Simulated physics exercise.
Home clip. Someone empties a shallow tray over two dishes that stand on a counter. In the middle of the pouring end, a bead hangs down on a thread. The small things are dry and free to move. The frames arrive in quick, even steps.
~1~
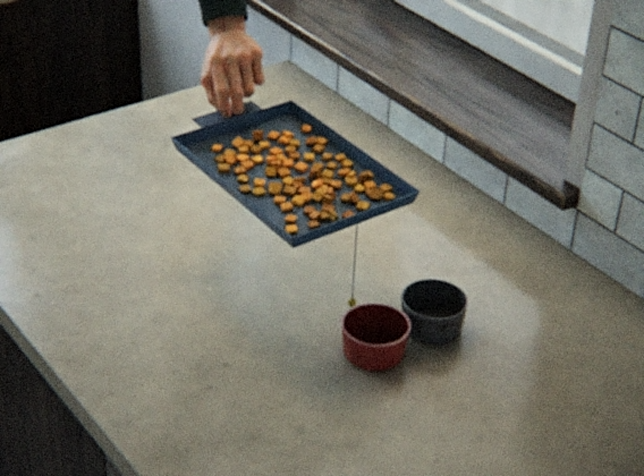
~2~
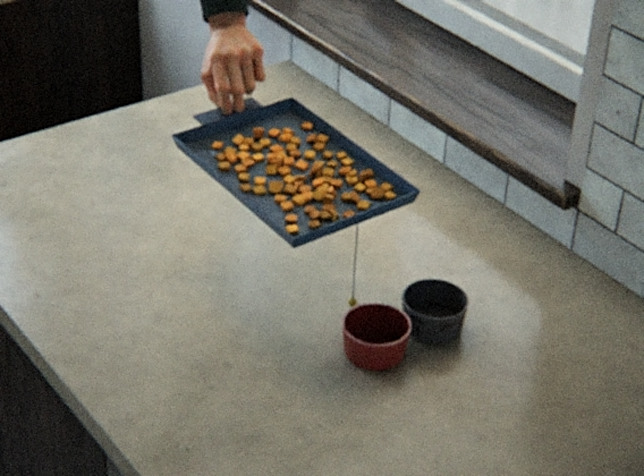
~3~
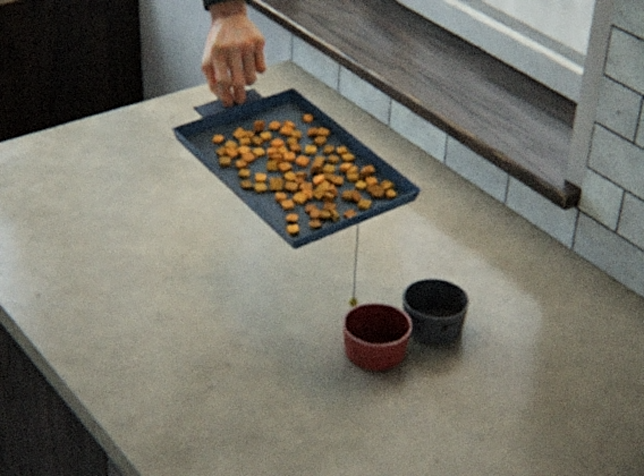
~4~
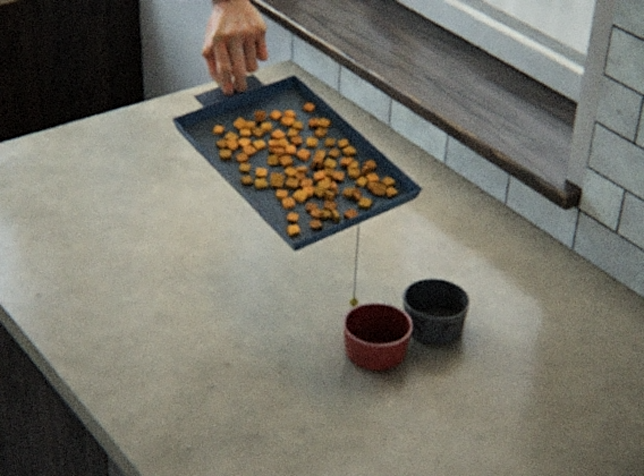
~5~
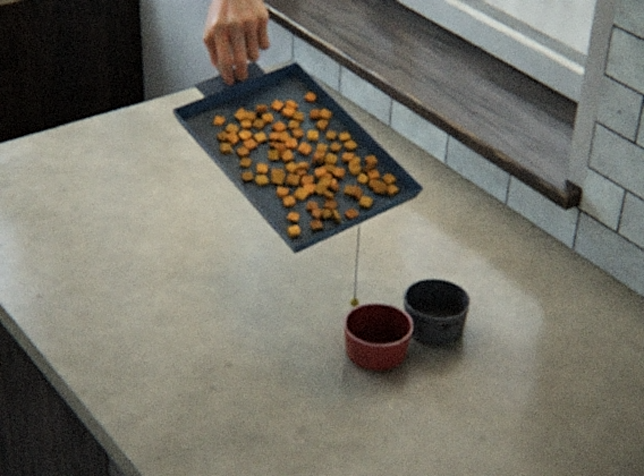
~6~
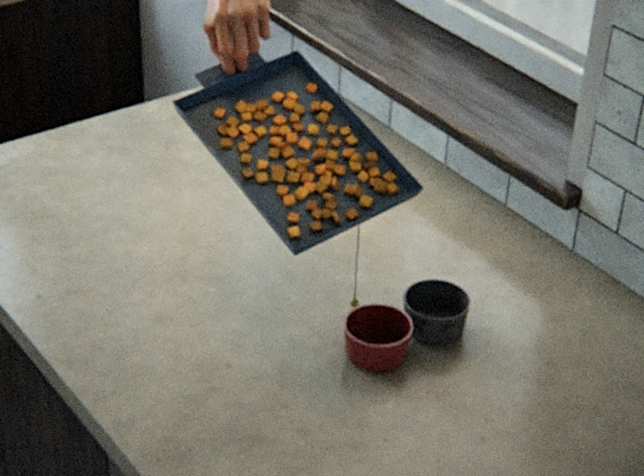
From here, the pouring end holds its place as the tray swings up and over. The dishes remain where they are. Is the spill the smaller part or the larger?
The dishes gather below half.
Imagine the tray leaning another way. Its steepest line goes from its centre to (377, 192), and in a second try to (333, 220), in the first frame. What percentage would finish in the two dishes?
Somewhere close to 30 % the first time, 20 % the second.
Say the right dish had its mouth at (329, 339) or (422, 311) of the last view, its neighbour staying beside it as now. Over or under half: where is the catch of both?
In order, they'd catch a major share, and next a minor share.
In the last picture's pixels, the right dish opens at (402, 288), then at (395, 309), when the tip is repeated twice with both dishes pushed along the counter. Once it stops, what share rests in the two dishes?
First some 0, then 40 per cent.
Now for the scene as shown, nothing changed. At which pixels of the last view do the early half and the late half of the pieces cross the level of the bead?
The early half goes through (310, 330), the late half through (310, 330).
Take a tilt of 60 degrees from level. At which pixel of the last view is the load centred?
The load is centred about (317, 197).
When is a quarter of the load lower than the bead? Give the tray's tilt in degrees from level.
That would be about 95 degrees from level.
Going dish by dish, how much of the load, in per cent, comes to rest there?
Left dish: 10 %, right dish: 0 %.
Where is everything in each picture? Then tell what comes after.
In the first picture, corners of the pouring end near (294, 235) and (414, 190), level; middle of the load near (300, 179), small crackers; left dish near (396, 353); right dish near (455, 327); bead on its thread near (352, 302).
In the second picture, corners of the pouring end near (294, 235) and (415, 190), level; middle of the load near (300, 178).
In the third picture, corners of the pouring end near (295, 237) and (416, 189), tipped barely, lowest at the left corner; middle of the load near (301, 175).
In the fourth picture, corners of the pouring end near (296, 240) and (417, 187), tipped a little, lowest at the left corner; middle of the load near (302, 170).
In the fifth picture, corners of the pouring end near (296, 243) and (418, 187), tipped a little, lowest at the left corner; middle of the load near (303, 166).
In the sixth picture, corners of the pouring end near (296, 246) and (418, 186), tipped clearly, lowest at the left corner; middle of the load near (303, 162); left dish near (399, 354); right dish near (457, 327).
Shortly afterwards, tray tipped steeply; the whole lot on the tray.
Next, tray tipped right over; near half on the tray; near a quarter outside both; near a third in the air.
Some moments later, tray tipped past a quarter turn; a little in the left dish; all but a few outside both.
In the end, tray tipped past a quarter turn; a little in the left dish; none at all in the right dish; all but a few outside both.
